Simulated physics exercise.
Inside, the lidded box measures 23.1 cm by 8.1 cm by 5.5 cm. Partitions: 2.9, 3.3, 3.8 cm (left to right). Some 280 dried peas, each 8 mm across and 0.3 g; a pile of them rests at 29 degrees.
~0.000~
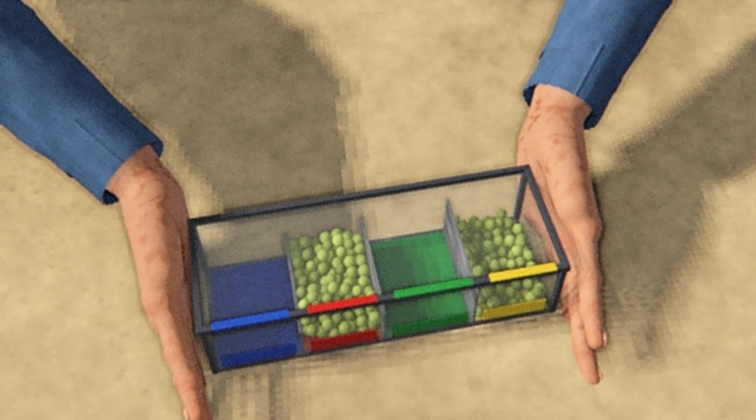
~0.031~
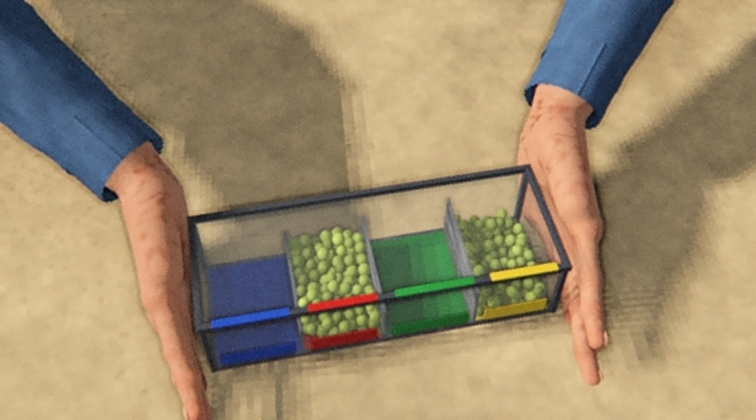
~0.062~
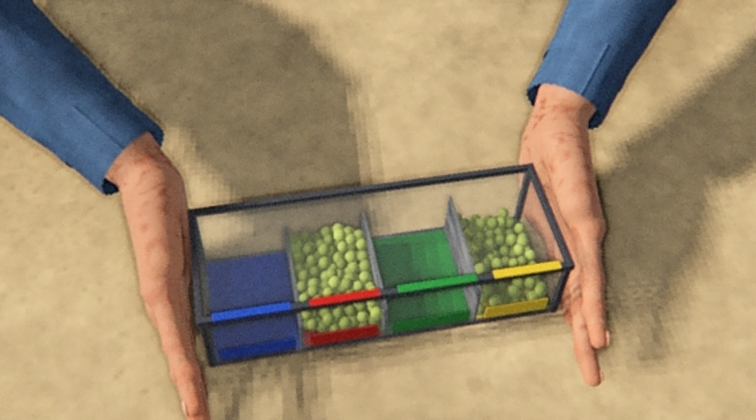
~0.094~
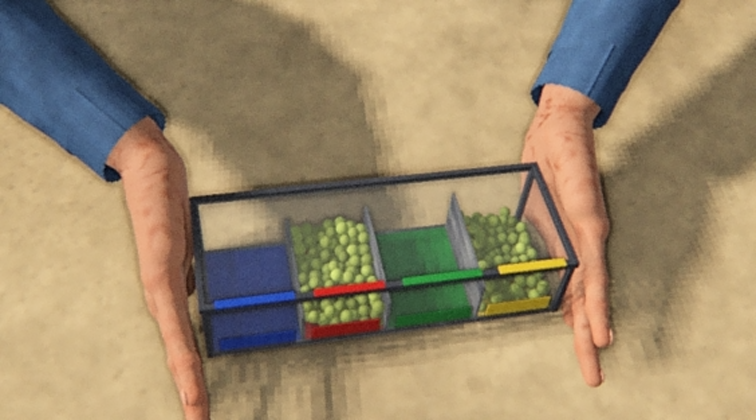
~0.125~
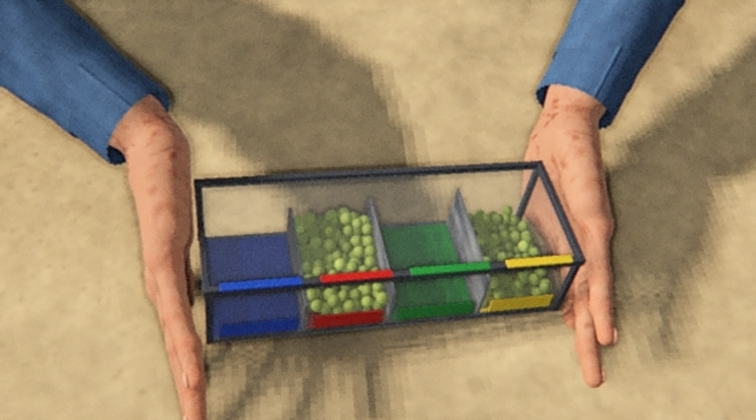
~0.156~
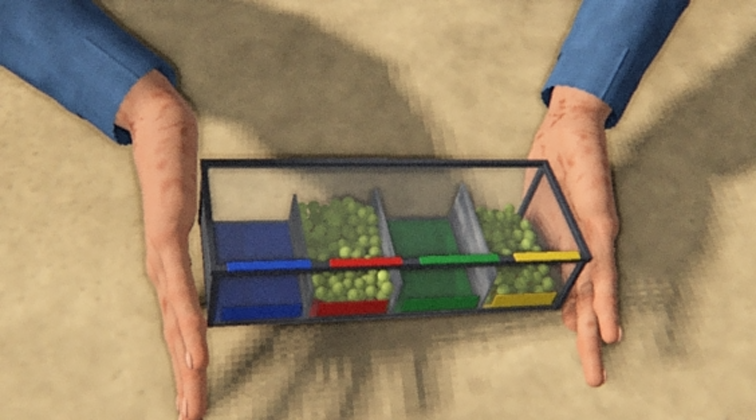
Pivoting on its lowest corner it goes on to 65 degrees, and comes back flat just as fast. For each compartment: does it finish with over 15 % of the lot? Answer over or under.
Red: Over, blue: Under, green: Under, yellow: Over.
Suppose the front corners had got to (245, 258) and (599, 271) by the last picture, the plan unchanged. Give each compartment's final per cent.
Red 35, blue 0, green 20, yellow 45.
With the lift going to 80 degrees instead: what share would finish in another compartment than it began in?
About 35 per cent.
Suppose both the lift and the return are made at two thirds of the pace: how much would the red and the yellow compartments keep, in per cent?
Red 50, yellow 40.
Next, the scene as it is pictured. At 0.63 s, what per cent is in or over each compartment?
Red 55; blue 0; green 5; yellow 40.
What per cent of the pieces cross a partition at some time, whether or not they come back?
Roughly 10 per cent.
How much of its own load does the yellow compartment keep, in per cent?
About 100 per cent.
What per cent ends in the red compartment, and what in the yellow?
Red 50; yellow 45.
After 0.63 s, tilt 65 degrees; red 55 %, green 5 %, yellow 40 %.
Then, at 0.95 s, tilt 27 degrees; red 50 %, green 10 %, yellow 45 %.
After 1.36 s, tilt 0 degrees; red 50 %, green 10 %, yellow 45 %.
At rest (1.8 s), red 50 %, blue 0 %, green 10 %, yellow 45 %.
